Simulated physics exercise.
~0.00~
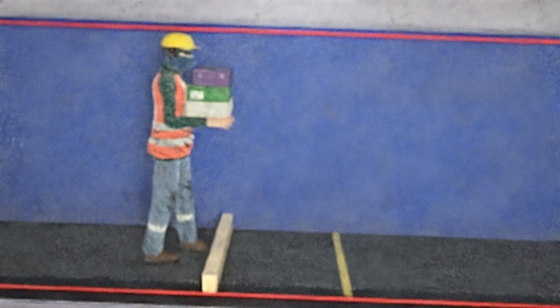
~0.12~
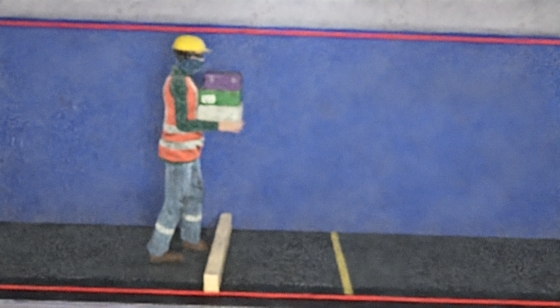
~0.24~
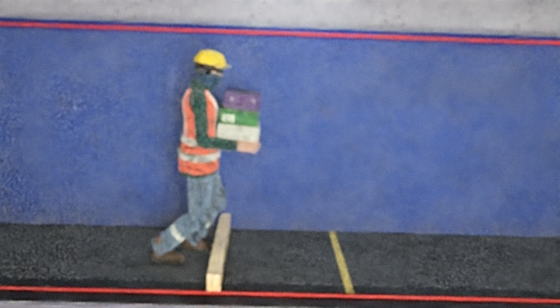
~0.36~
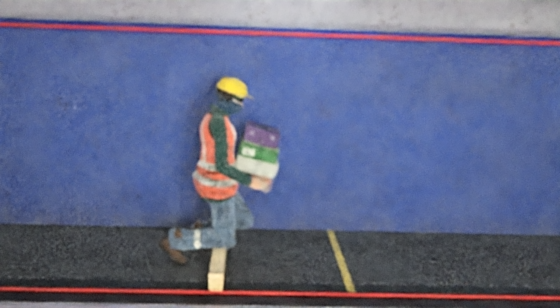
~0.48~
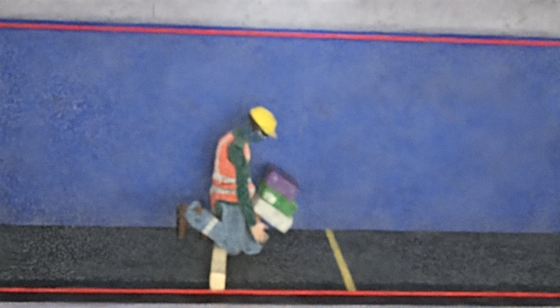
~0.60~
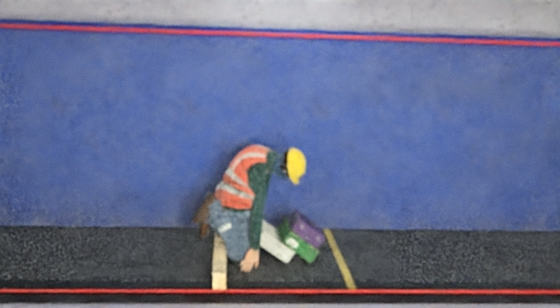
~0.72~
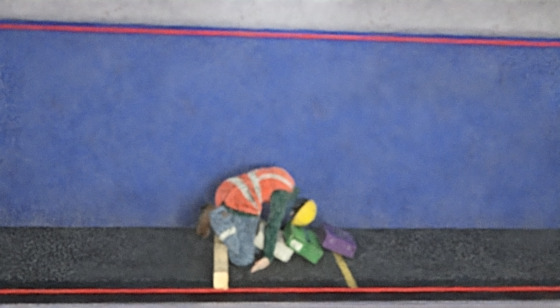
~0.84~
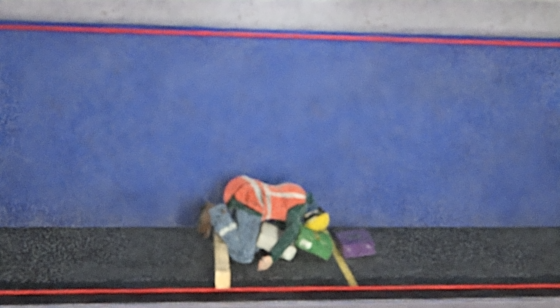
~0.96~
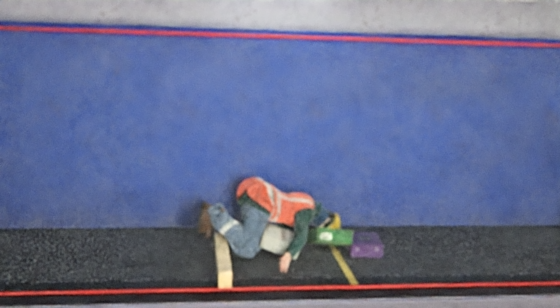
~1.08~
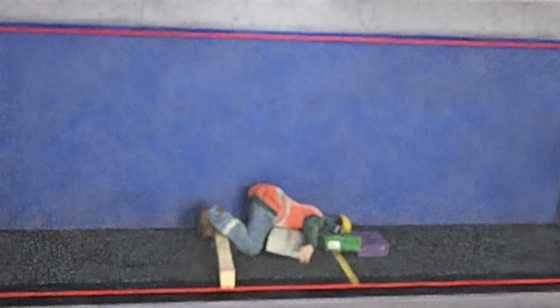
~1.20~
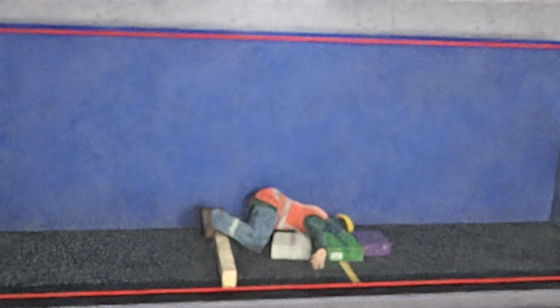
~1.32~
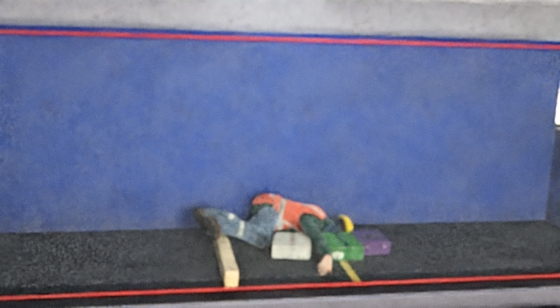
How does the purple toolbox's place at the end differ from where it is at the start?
At the start it is on top of the stack in the porter's arms, left of the yellow line. At the end it lies low on the dark floor, farther right and past the line.
